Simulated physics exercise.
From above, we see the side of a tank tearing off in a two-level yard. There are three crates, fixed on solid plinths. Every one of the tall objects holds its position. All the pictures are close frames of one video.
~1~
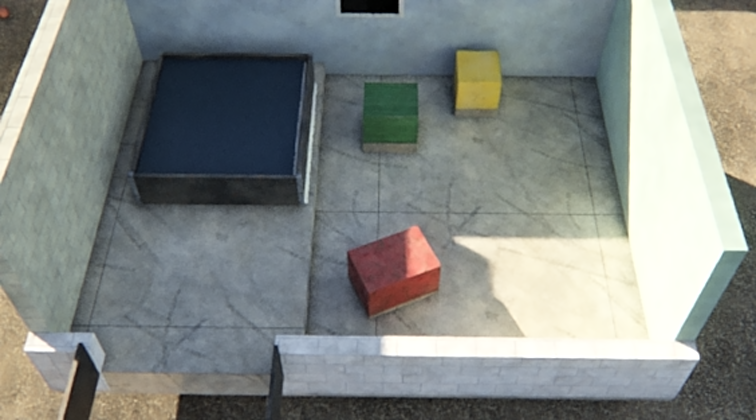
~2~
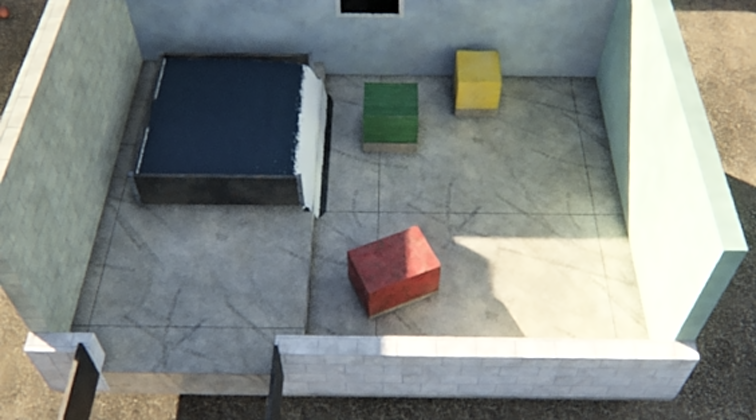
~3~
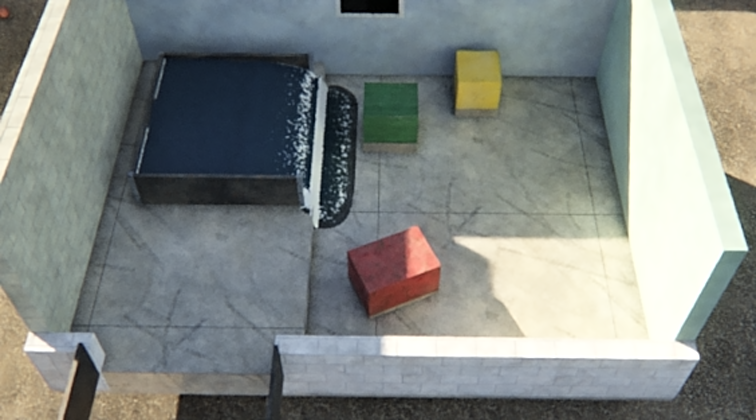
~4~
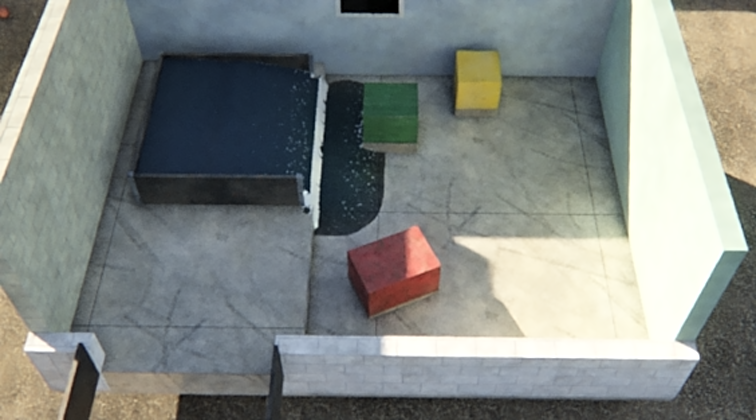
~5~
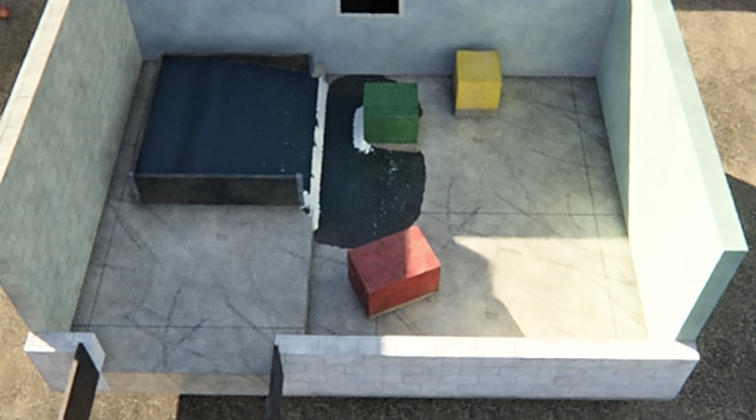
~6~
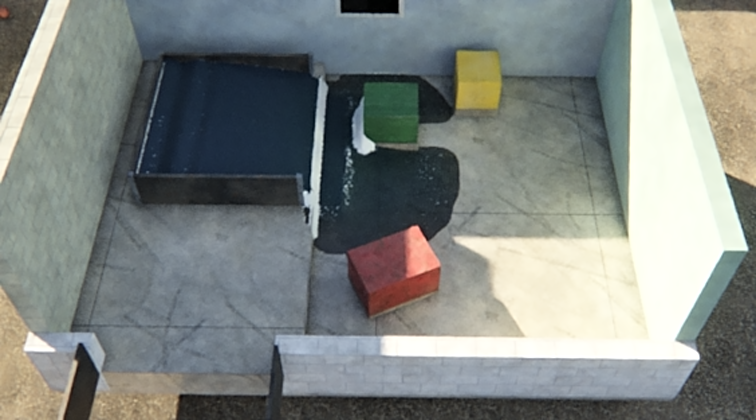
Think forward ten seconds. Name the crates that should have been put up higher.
Afterwards, the green crate ends up wet; the red crate ends up wet; the yellow crate ends up wet.
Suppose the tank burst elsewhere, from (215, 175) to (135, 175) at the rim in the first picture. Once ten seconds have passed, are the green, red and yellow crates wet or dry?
Going through them, the green crate is never reached, the red crate is never reached and the yellow crate is never reached.
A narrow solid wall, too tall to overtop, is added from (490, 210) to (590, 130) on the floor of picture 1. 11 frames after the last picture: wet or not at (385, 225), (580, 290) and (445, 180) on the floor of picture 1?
One by one: Soaked, soaked, soaked.
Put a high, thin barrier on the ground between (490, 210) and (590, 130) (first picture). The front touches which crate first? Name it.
I'd pick the green one.
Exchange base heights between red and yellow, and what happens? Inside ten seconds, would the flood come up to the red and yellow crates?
In short: Red is reached; yellow is reached.
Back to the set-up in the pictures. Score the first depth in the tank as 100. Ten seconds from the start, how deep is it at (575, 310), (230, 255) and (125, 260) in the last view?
About 30 per cent, then 0 per cent, then 0 per cent.
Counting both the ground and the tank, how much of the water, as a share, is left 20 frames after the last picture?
My reading is around 100 percent.
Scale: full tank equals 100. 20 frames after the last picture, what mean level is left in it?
22 percent or so.
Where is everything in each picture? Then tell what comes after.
The tank at (227, 115) is whole and still, in the first frame.
The front is at (312, 206), out from the gap at (305, 131), in the second frame.
Water pours out at (305, 133) and has run to (325, 224), in the third frame.
Water pours out at (305, 134) and has run to (351, 228), in the fourth frame.
Water pours out at (305, 134) and has run to (413, 214), in the fifth frame.
The front is at (439, 222), out from the gap at (305, 134), in the sixth frame.
A moment on, water covers 35 % of the floor; the green crate water round its plinth, the red crate water round its plinth, the yellow crate water round its plinth.
Next, water covers 50 % of the floor; the green crate water round its plinth, the red crate water round its plinth, the yellow crate water round its plinth.
Then, water covers 60 % of the floor; the green crate water round its plinth, the red crate water round its plinth, the yellow crate water round its plinth.
Later, water covers 70 % of the floor; the green crate water round its plinth, the red crate water round its plinth, the yellow crate water round its plinth.
In the end, water covers 70 % of the floor; the green crate was topped, the red crate was topped, the yellow crate was topped.
